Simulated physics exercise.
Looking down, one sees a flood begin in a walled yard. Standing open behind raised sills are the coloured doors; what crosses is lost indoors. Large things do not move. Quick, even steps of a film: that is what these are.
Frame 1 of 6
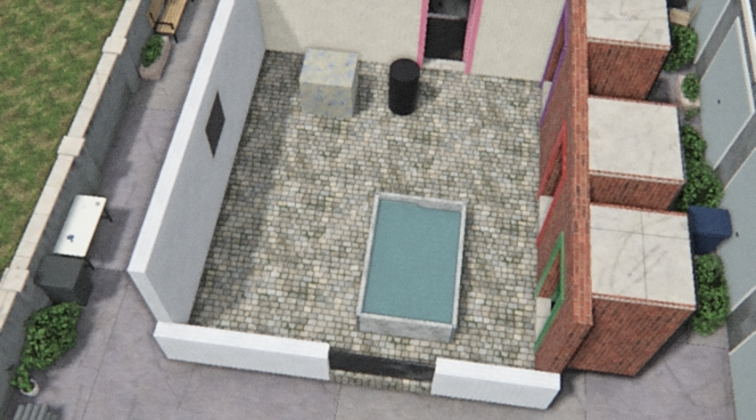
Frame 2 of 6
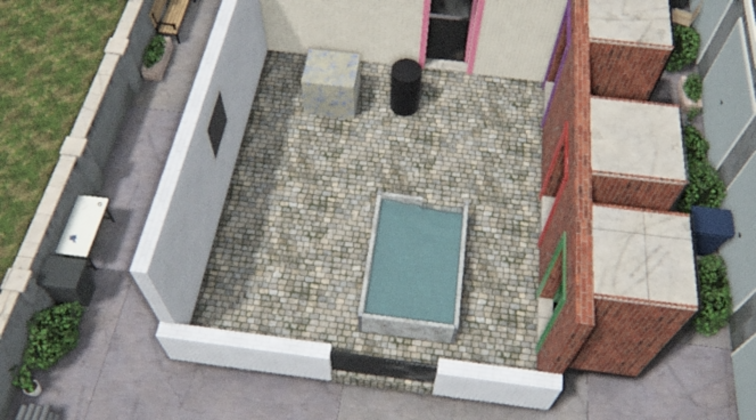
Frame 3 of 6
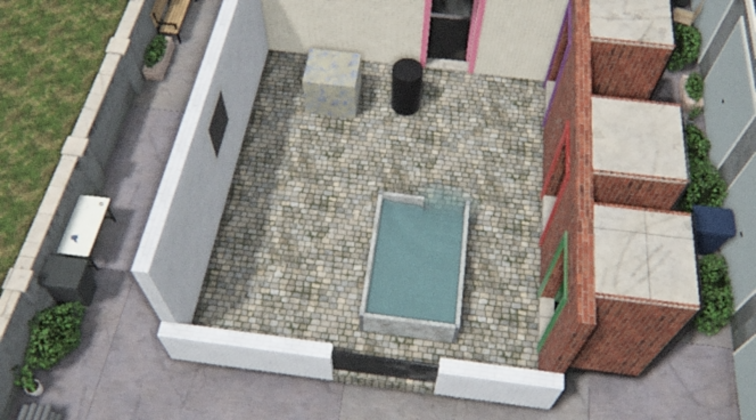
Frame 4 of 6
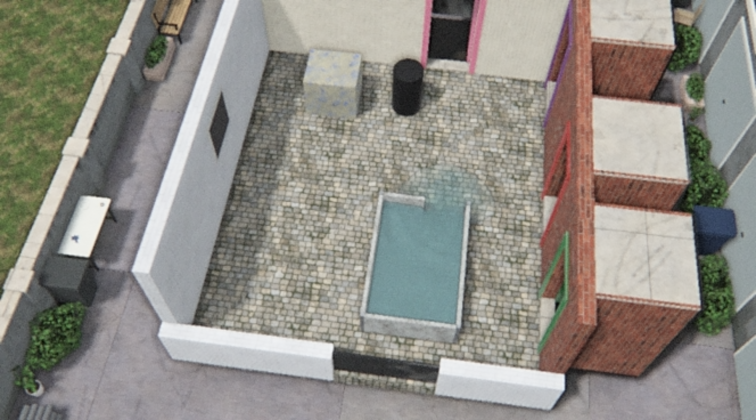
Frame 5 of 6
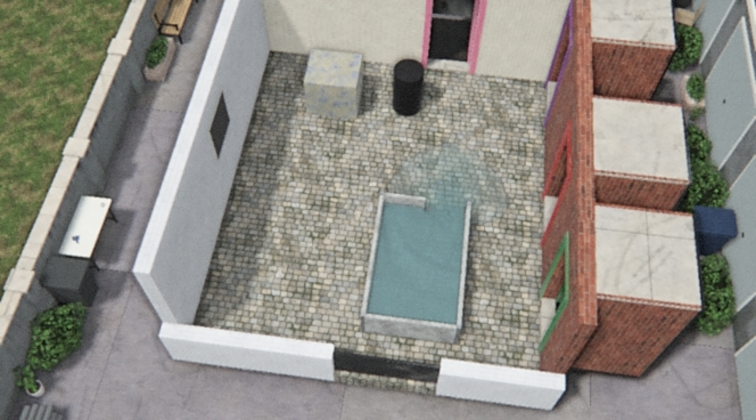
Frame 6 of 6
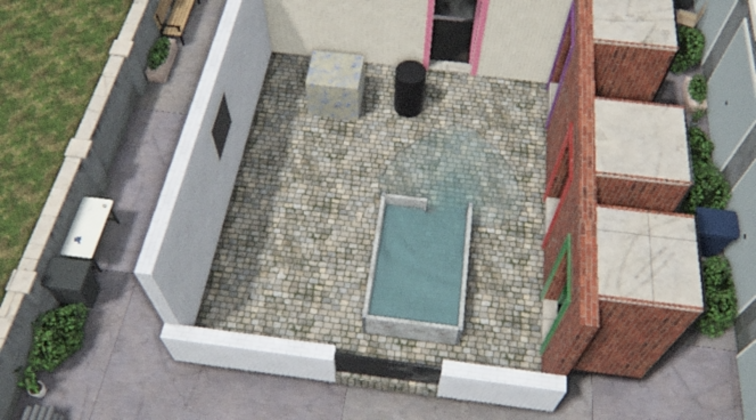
At first, still water fills an open rectangular tank in a paved yard with white walls, seen from above. Then water starts pouring through a gap on the tank's far side and spreads outward across the paving in a widening, pale fan, while the block and black barrel beyond stay put.
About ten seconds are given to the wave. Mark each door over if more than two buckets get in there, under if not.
Red door - under; green door - under; purple door - under; pink door - over.
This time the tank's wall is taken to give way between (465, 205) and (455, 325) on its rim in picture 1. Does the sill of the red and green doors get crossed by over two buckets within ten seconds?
The red door ends up above, while the green door ends up above.
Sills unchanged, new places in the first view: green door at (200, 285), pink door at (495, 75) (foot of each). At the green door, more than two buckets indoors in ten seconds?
The green one does not overflow.
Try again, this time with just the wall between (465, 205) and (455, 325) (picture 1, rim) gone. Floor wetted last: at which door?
The one in pink comes last.
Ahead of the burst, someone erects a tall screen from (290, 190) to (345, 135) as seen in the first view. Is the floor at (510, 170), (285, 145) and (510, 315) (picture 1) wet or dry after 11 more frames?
Taking the points in turn, they are inundated, high and dry and high and dry.
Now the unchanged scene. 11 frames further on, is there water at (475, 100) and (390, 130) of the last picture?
Going in order, I'd call them drenched and drenched.
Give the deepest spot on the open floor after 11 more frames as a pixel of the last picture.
I'd say near (536, 85).
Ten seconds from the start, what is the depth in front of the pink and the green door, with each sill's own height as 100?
Roughly 180 and 50 %.
A moment on, water covers 25 % of the floor; the red door not reached, the green door not reached, the purple door not reached, the pink door wet at the sill, nothing in.
Next, water covers 30 % of the floor; the red door wet at the sill, nothing in, the green door not reached, the purple door wet at the sill, nothing in, the pink door over two buckets in.
Then, water covers 35 % of the floor; the red door wet at the sill, nothing in, the green door not reached, the purple door wet at the sill, nothing in, the pink door far over two buckets in.
Later, water covers 40 % of the floor; the red door wet at the sill, nothing in, the green door wet at the sill, nothing in, the purple door wet at the sill, nothing in, the pink door far over two buckets in.
In the end, water covers 80 % of the floor; the red door wet at the sill, nothing in, the green door wet at the sill, nothing in, the purple door wet at the sill, nothing in, the pink door far over two buckets in.
